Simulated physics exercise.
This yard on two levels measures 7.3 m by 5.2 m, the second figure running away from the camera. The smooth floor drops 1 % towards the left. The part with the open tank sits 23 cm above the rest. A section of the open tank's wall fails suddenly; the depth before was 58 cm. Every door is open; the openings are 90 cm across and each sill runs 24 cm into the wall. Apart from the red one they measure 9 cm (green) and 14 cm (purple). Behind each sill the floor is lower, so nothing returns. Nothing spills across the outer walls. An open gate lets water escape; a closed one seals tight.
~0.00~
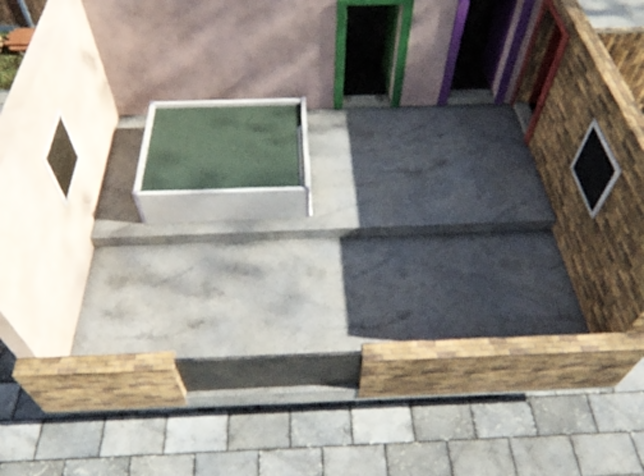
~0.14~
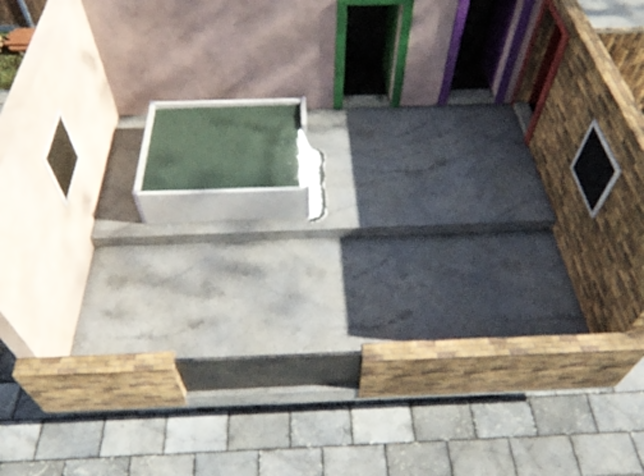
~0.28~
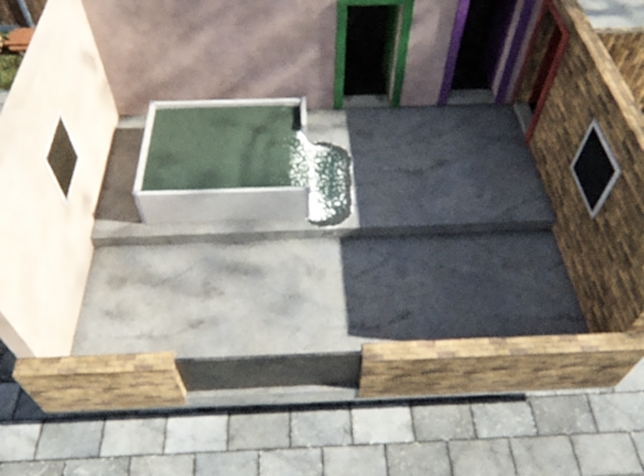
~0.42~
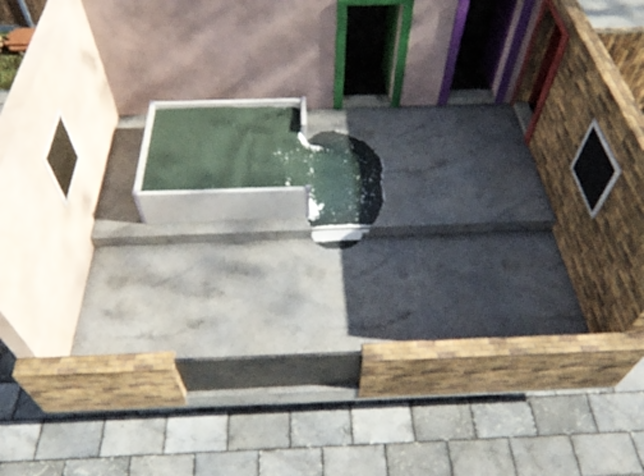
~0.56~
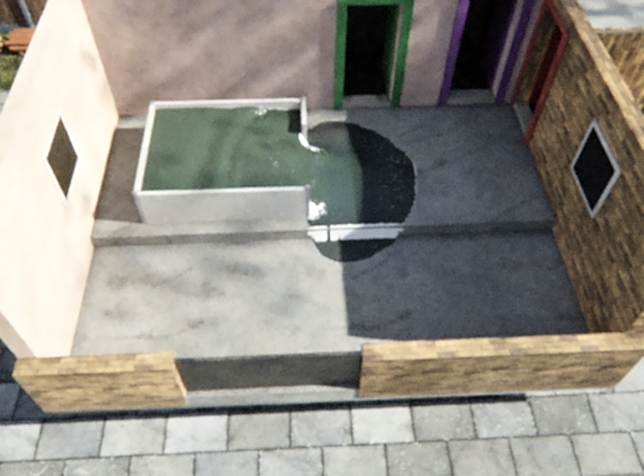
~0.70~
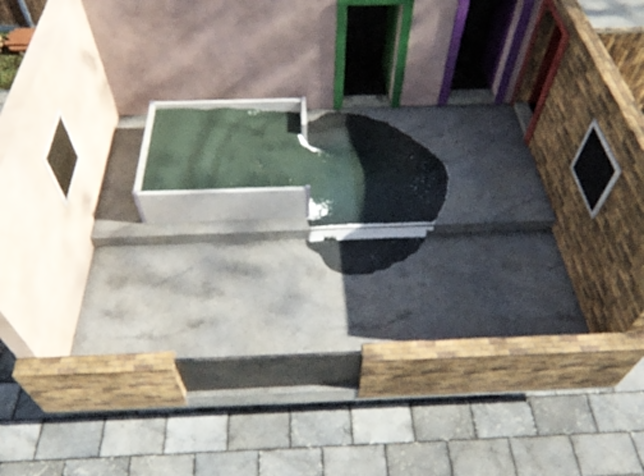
A walled, two-level concrete yard, partly in shadow, is seen from above by a still camera, with pale paving in front. A white-walled tank of green water stands at left on the upper level, with green and purple doorways behind, a red one at right, and a brick wall beyond. The tank's right side opens, and water pours out foaming, spreads rightward in a widening dark pool, and spills over the step onto the lower floor.
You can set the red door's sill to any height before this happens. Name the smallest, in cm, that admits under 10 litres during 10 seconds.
Some 22 cm above the ground.
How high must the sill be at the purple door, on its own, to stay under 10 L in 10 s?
About 17 cm at purple.
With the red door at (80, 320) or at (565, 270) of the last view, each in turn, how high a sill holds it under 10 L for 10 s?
Roughly 16 and 16 cm.
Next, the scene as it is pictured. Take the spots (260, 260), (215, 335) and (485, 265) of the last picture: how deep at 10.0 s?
Roughly 4, 4 and 11 cm, in turn.
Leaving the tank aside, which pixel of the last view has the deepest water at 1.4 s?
Near (311, 203).
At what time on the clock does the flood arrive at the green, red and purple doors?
Arrival: Green 0.9 s, red 1.6 s, purple 1.6 s.
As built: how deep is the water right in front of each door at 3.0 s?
In cm: Green 3, red 26, purple 19.
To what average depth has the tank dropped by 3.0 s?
Roughly 27 cm on average.
After 1.4 s water covers 35 % of the floor, deepest (30 cm) near (311, 203); it has not reached the red door.
After 3.0 s water covers 55 % of the floor, deepest (34 cm) near (574, 338); 26 cm at the red door, 37 litres in over its 11 cm sill.
After 10.0 s water covers 95 % of the floor, deepest (20 cm) near (148, 358); 5 cm at the red door, 115 litres in over its 11 cm sill.
At the red door as built, the water arrived by 1.7 s and peaked near 26 cm at 3.0 s.
With a sill of 18.5 cm, 26 litres would have come in within the 10 s; with 24.5 cm, 4 litres. So under 10 litres takes about 22 cm.
